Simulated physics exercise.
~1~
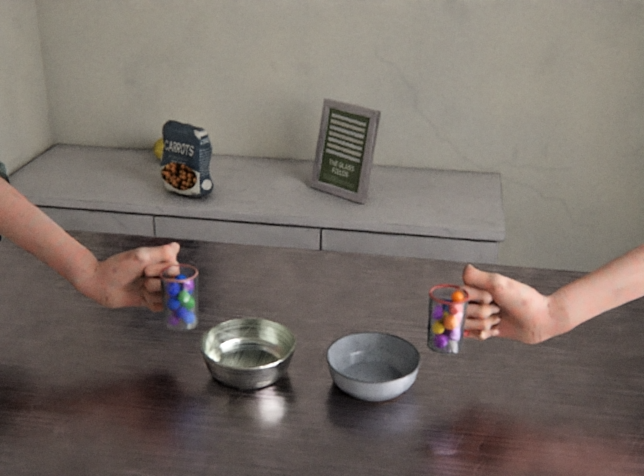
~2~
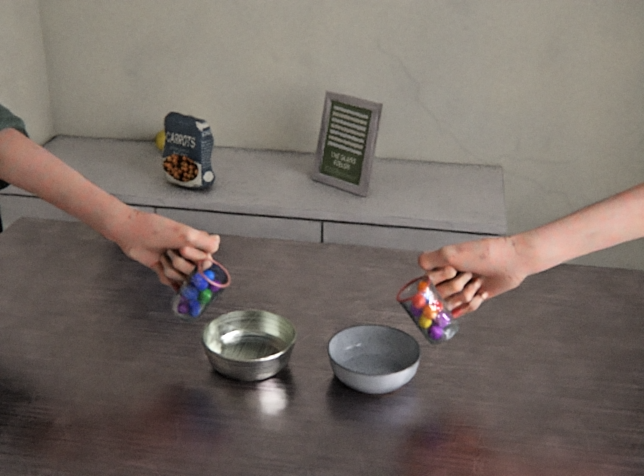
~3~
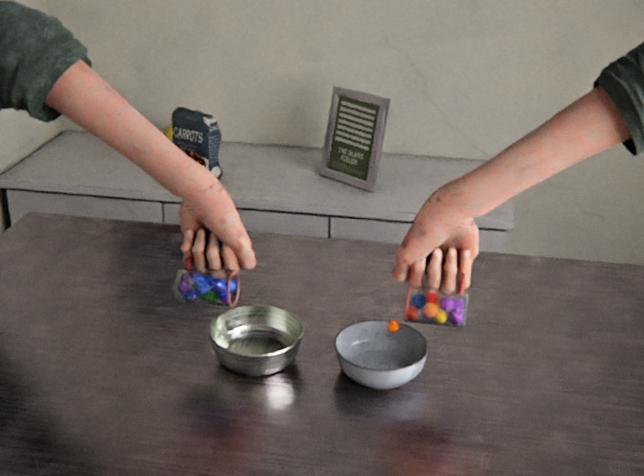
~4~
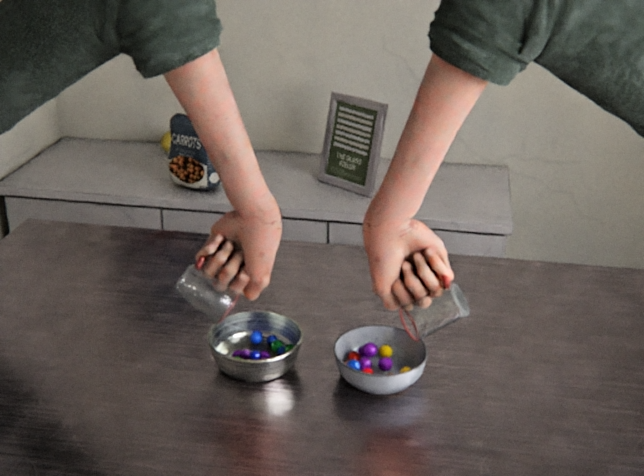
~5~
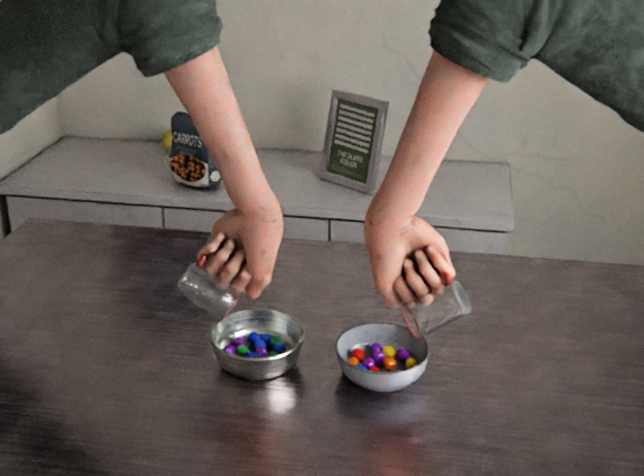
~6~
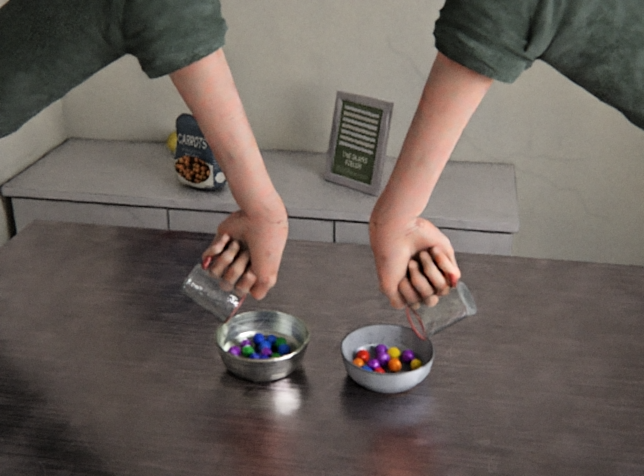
Two hands tipping clear cups of colourful beads into a metallic bowl and a grey bowl, leaving every piece inside.
